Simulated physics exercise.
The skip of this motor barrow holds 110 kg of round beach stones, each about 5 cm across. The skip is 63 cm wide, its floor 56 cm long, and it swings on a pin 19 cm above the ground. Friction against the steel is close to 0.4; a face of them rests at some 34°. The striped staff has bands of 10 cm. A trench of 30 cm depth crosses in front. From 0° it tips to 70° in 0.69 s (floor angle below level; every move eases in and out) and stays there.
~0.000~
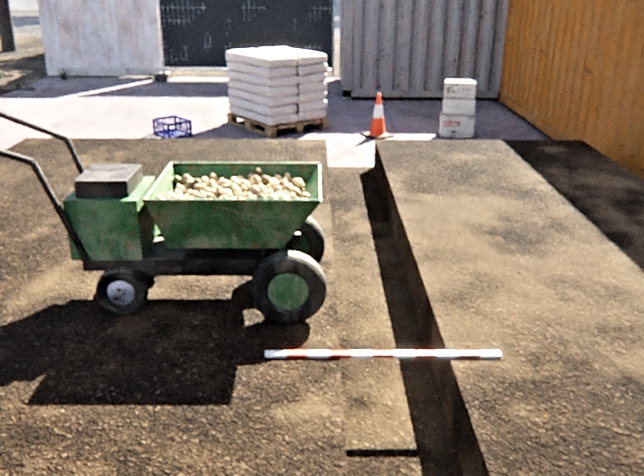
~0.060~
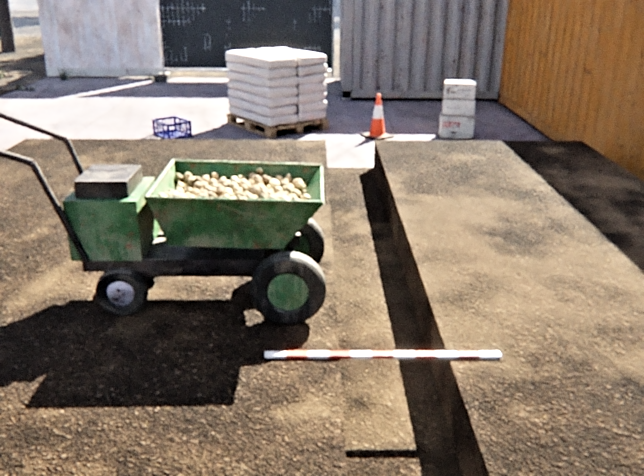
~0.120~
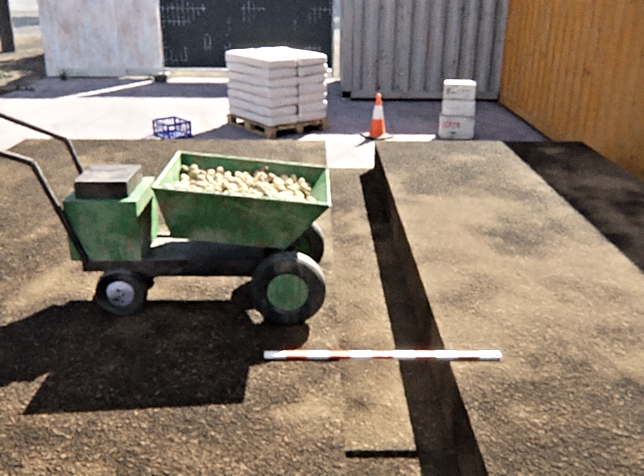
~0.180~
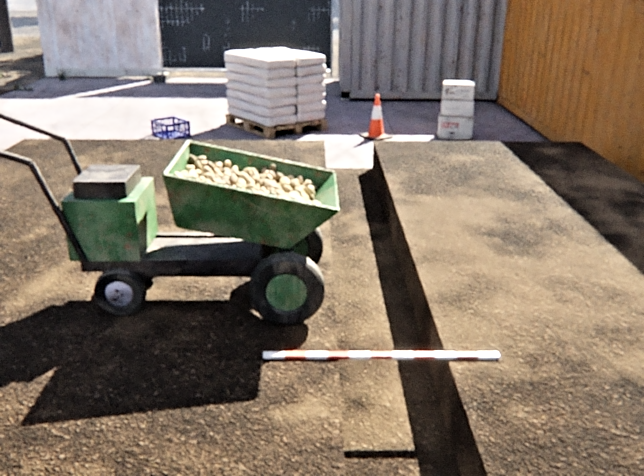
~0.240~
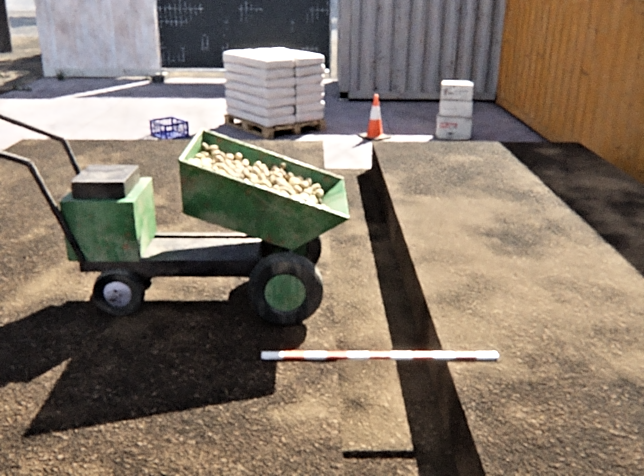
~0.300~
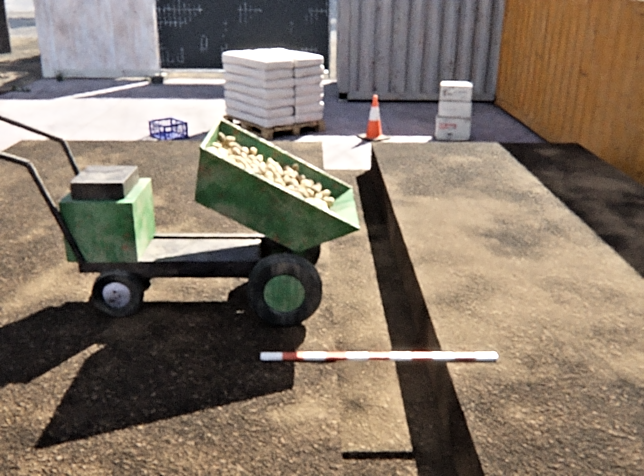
A green motor barrow's skip of round stones tilts steeply down toward the right.
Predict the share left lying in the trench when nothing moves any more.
Some 62 per cent of it.
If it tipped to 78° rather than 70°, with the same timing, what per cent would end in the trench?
In that case some 70 per cent.
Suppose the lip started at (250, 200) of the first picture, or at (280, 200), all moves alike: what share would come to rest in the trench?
First some 100, then 95 per cent.
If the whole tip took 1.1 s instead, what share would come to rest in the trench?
In that case some 75 per cent.
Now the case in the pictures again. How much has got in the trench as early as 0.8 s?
Some 25 per cent.
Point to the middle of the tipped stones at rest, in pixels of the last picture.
Their middle is at about (412, 330).
After 0.5 s the floor is at 59°; 100 % in the skip; the foremost stones are at (372, 244).
After 0.8 s the floor is at 70°; 71 % in the skip, 24 % in the trench, 5 % past the trench; the foremost stones are at (443, 301).
After 1.1 s the floor is at 70°; 18 % in the skip, 43 % in the trench, 38 % past the trench; the foremost stones are at (579, 299).
After 3.1 s the floor is at 70°; 0 % in the skip, 62 % in the trench, 38 % past the trench; the foremost stones are past the picture's edge.
